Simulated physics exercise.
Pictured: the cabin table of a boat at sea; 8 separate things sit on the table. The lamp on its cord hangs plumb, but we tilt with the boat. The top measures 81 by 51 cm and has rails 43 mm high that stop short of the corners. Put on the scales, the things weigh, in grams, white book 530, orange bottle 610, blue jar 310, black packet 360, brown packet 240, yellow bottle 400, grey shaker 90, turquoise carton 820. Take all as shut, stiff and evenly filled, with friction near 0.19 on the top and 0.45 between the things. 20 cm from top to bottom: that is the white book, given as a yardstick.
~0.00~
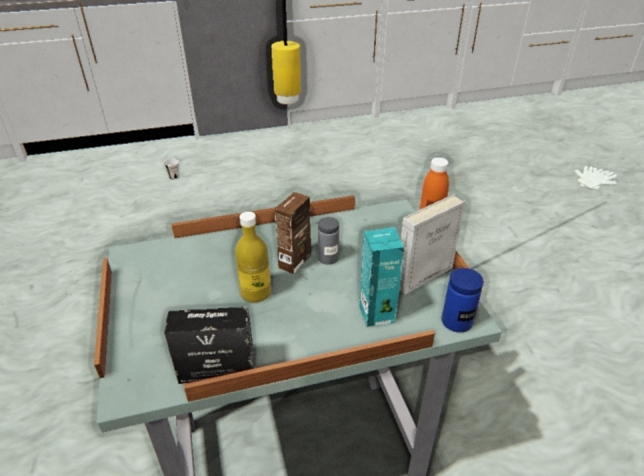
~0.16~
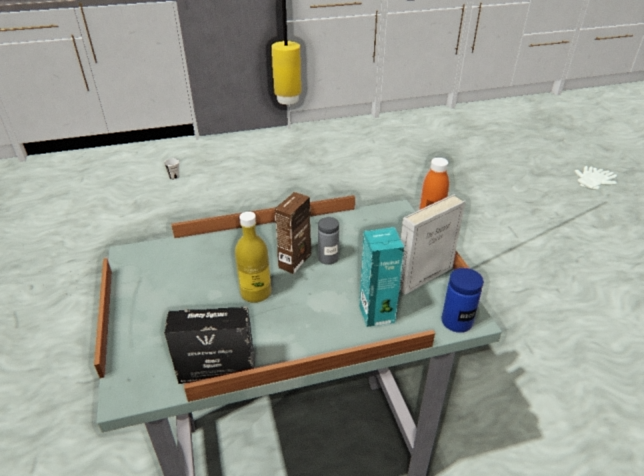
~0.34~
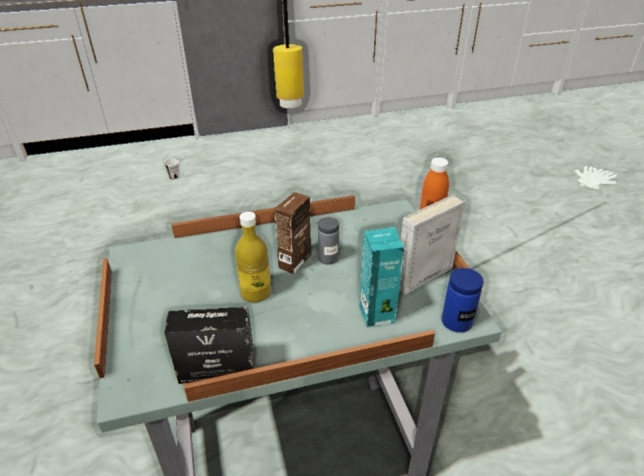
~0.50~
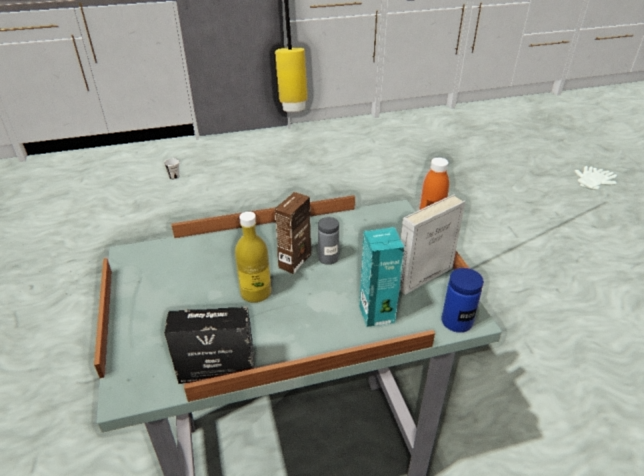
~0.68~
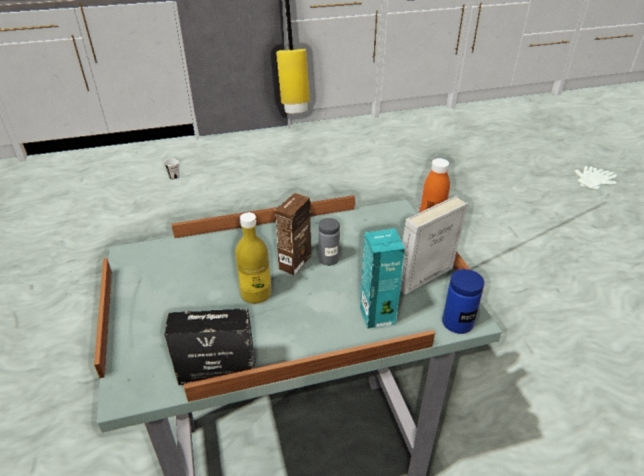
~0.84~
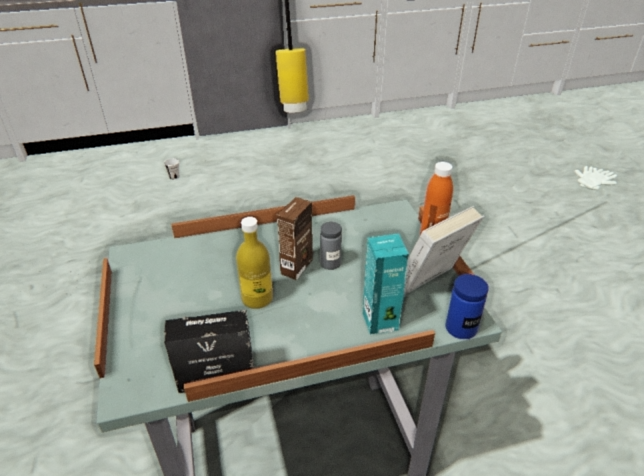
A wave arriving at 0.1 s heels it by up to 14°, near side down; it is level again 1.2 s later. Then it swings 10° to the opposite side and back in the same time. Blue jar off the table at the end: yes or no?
Yes.
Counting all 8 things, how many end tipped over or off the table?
The tally is 2.
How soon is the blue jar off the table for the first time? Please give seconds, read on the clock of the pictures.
Time: Approximately 1.0 s.
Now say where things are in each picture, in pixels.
In the first picture, boat level; blue jar (462, 301); white book (429, 245).
In the second picture, boat level; black packet (213, 346); brown packet (294, 233).
In the third picture, heel 5°, near side down; yellow bottle (252, 256); grey shaker (329, 241).
In the fourth picture, heel 10°, near side down; turquoise carton (380, 279); white book (430, 245).
In the fifth picture, heel 14°, near side down; white book (431, 246).
In the sixth picture, heel 12°, near side down; blue jar (466, 307) 2 cm from its spot; brown packet (296, 239) 2 cm from its spot.
By 1.04 s, heel 6°, near side down; blue jar now off the table; white book rocked 49° off its seat; turquoise carton 5 cm from its spot.
By 1.24 s, boat level; white book on its side; brown packet 5 cm from its spot; turquoise carton 5 cm from its spot.
By 1.54 s, heel 4°, far side down; white book on its side; brown packet 5 cm from its spot; turquoise carton 5 cm from its spot.
When it is over (3.0 s), off the table, blue jar; lying over on the table, white book; not toppled but over 5 cm from the start, brown packet and turquoise carton; the other 4 within 5 cm of the start.
